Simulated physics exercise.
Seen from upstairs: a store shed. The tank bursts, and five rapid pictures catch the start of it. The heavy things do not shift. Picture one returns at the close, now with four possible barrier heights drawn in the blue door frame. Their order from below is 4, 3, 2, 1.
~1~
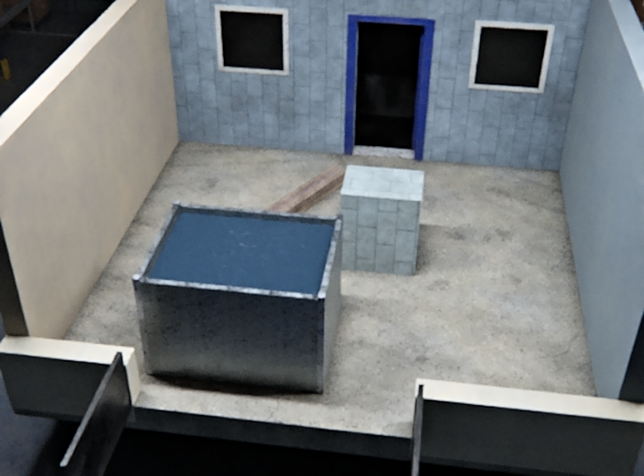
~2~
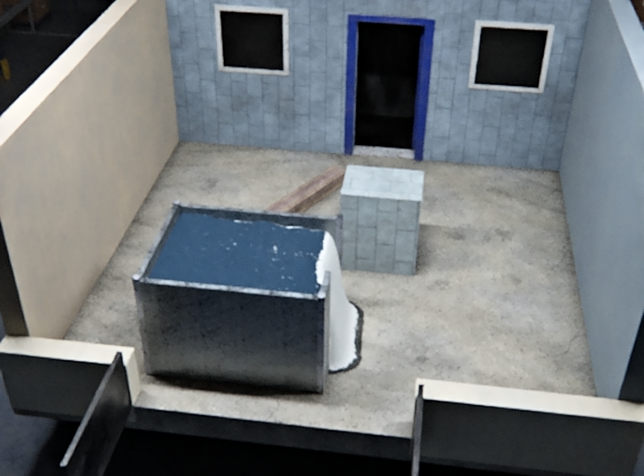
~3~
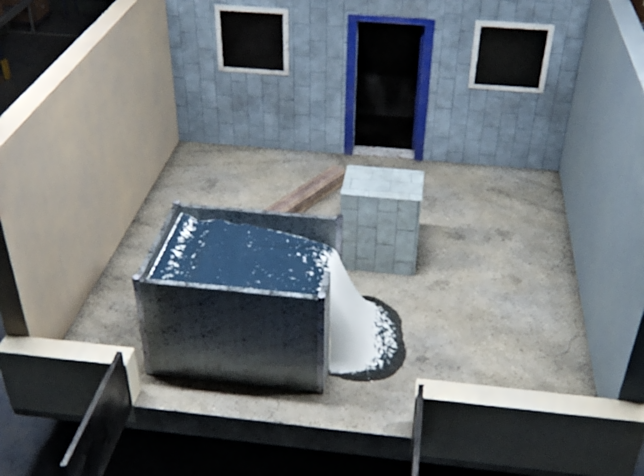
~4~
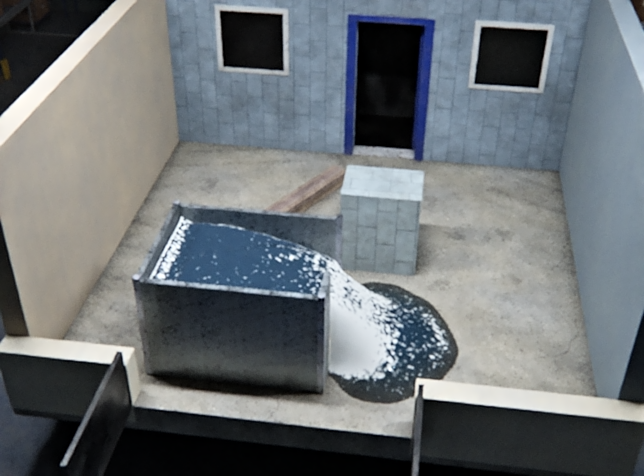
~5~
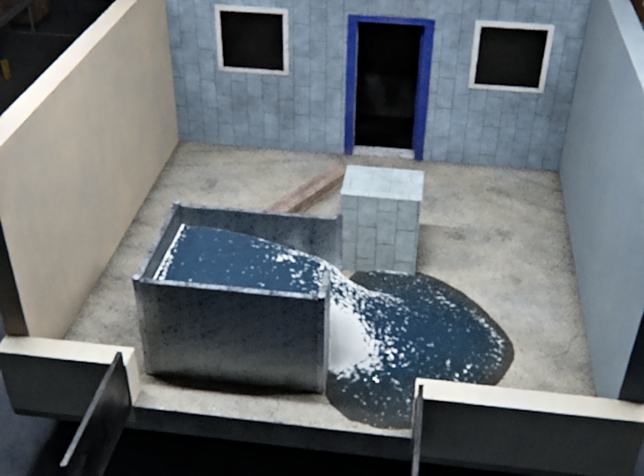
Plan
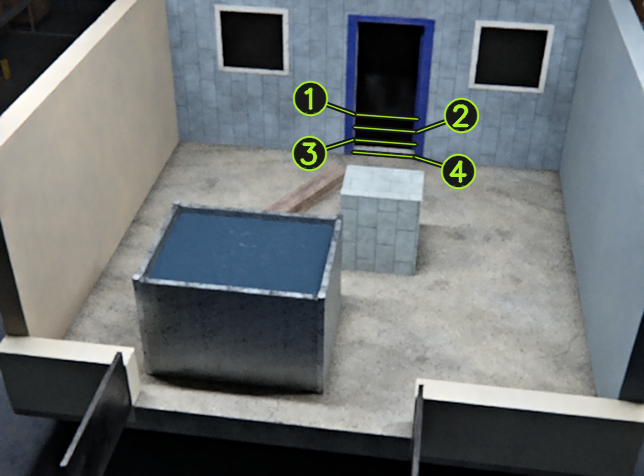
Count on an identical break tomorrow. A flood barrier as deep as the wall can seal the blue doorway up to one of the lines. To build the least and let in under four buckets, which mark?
It is 3.
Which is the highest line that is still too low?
The answer is 4.
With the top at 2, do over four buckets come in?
No, that is safe.
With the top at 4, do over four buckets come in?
Yes, it does.
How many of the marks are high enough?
Three of them.
On the marked copy, 1 at (386, 116); 2 at (385, 129); 3 at (384, 142); 4 at (383, 154); from the bottom up 4, 3, 2, 1.
If 1 is chosen, nothing gets over.
If 2 is chosen, nothing gets over.
If 3 is chosen, nothing gets over.
If 4 is chosen, about 13 bucketfuls get in.
